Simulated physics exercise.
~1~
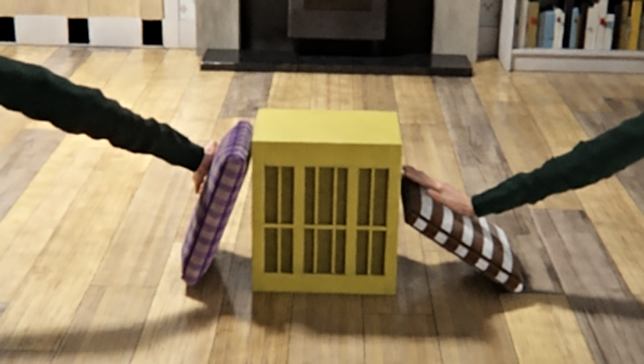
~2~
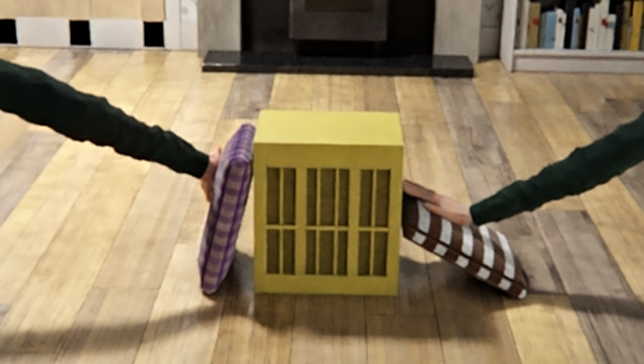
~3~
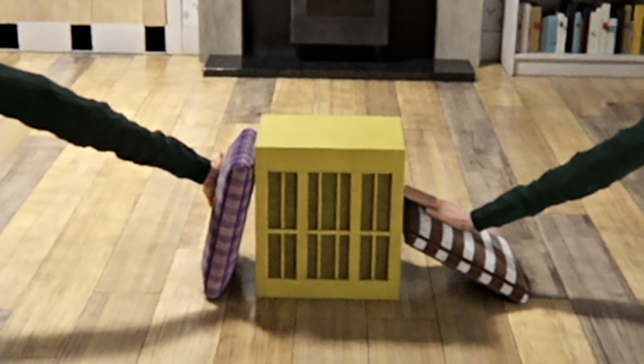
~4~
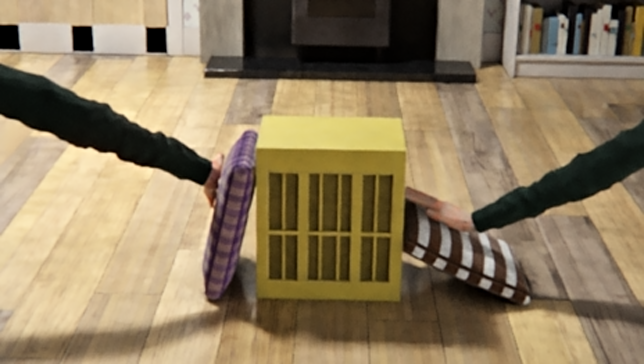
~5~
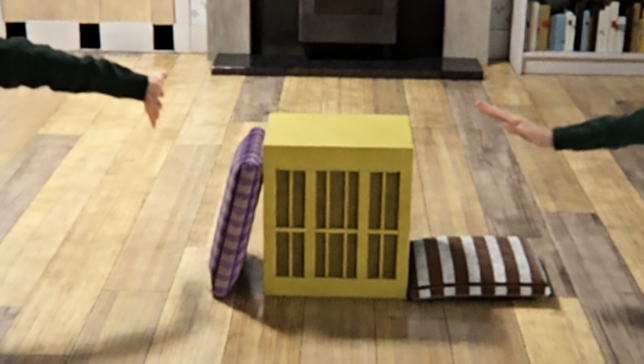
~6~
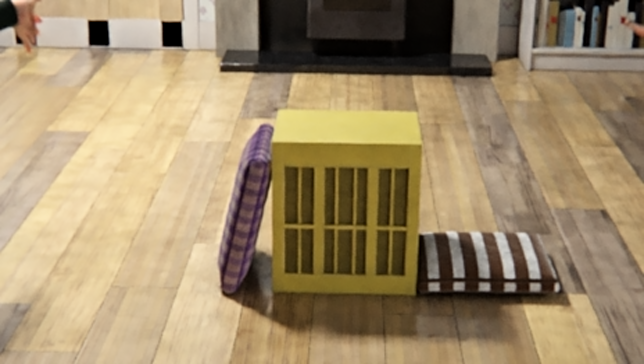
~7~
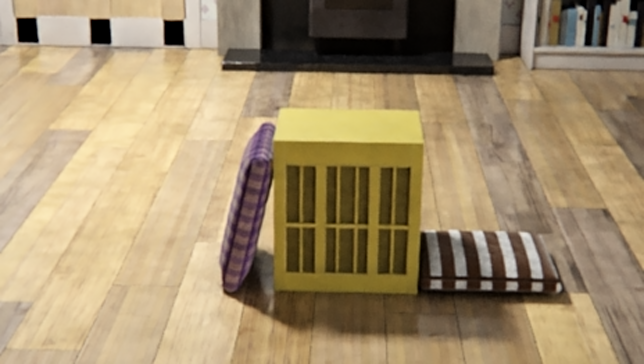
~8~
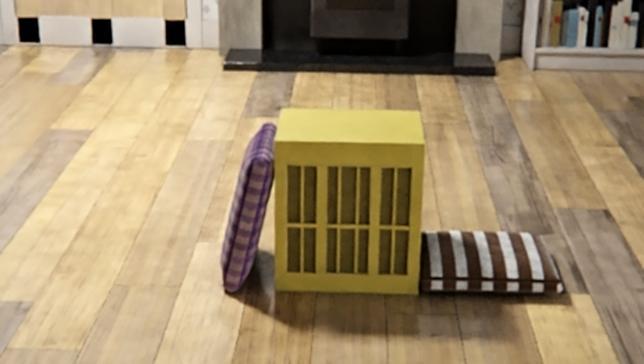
A brown-and-white striped cushion and a purple checked cushion are held by two hands against opposite sides of a yellow crate on a wooden floor. The purple one stands steeply on the left, while the striped one tilts at a low angle on the right. The hands steady them as the view sways slightly, then both let go and draw back. The striped cushion drops down flat beside the crate, while the purple one keeps its lean. The arms leave the view, and both cushions stay still, one propped up and one lying on the floor.
